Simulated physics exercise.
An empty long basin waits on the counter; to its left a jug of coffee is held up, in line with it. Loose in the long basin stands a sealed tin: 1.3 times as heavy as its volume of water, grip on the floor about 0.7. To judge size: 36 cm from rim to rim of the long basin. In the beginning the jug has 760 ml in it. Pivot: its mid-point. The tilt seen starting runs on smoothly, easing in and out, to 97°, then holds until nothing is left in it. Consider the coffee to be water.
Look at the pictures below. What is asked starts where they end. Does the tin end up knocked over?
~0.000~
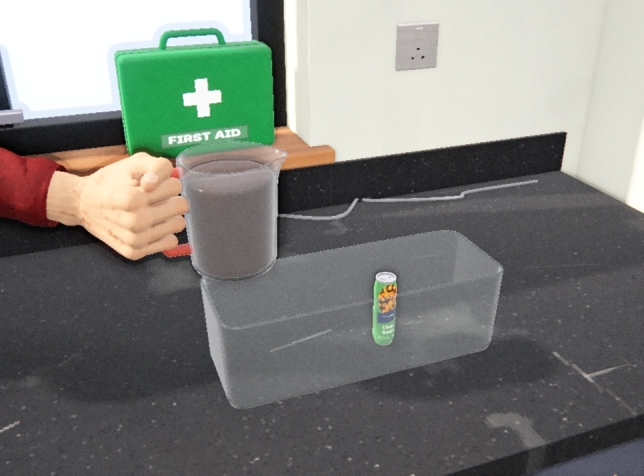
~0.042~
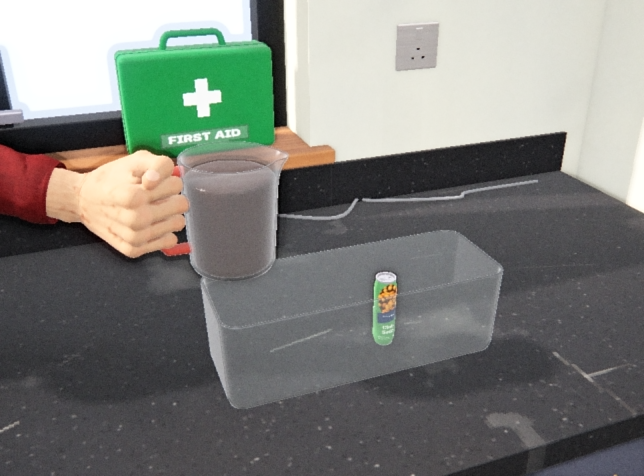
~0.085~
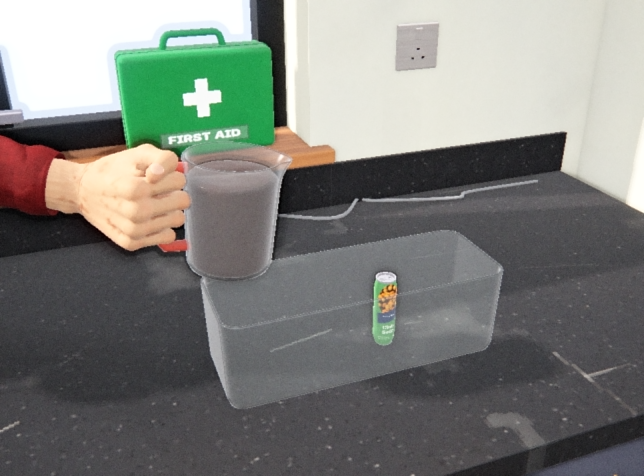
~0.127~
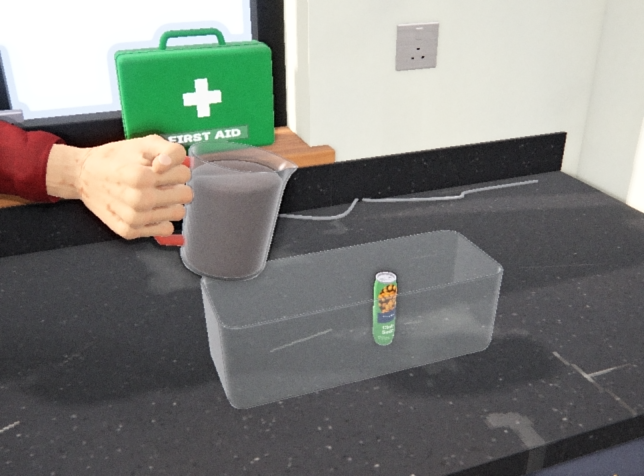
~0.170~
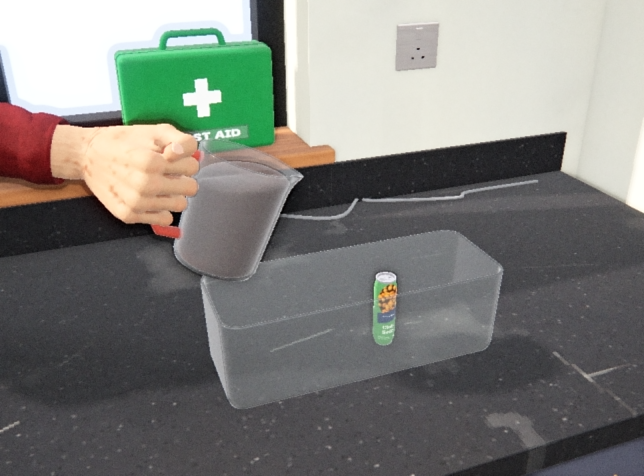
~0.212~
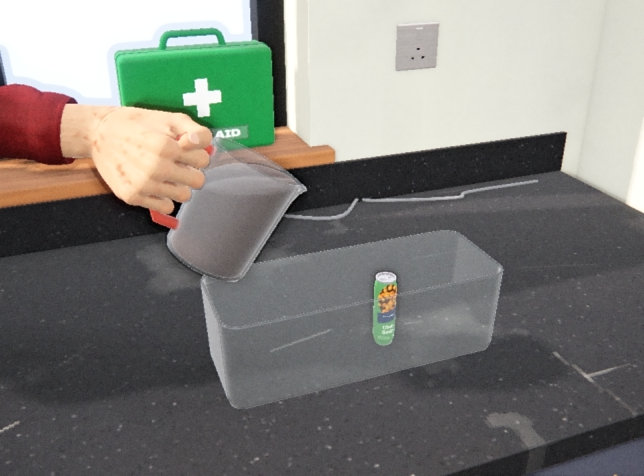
No.
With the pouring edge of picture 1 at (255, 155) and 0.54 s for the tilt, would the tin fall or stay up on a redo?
Result: Tin upright.
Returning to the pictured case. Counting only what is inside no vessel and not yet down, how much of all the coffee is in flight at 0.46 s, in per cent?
20 per cent.
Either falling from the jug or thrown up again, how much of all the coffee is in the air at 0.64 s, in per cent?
Around 14 percent of the liquid.
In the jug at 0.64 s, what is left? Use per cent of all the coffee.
About 24 per cent.
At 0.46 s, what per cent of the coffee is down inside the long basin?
Close to 16 in a hundred.
By 0.46 s the tilt is 92° and 63 per cent is still to pour; the tin stands where it began.
By 0.64 s the tilt is 97° and 25 per cent is still to pour; the tin stands where it began.
By 0.83 s the tilt is 97° and 8 per cent is still to pour; the tin stands where it began.
By 1.04 s the tilt is 97° and 2 per cent is still to pour; the tin stands where it began.
At rest the tin stands where it began.
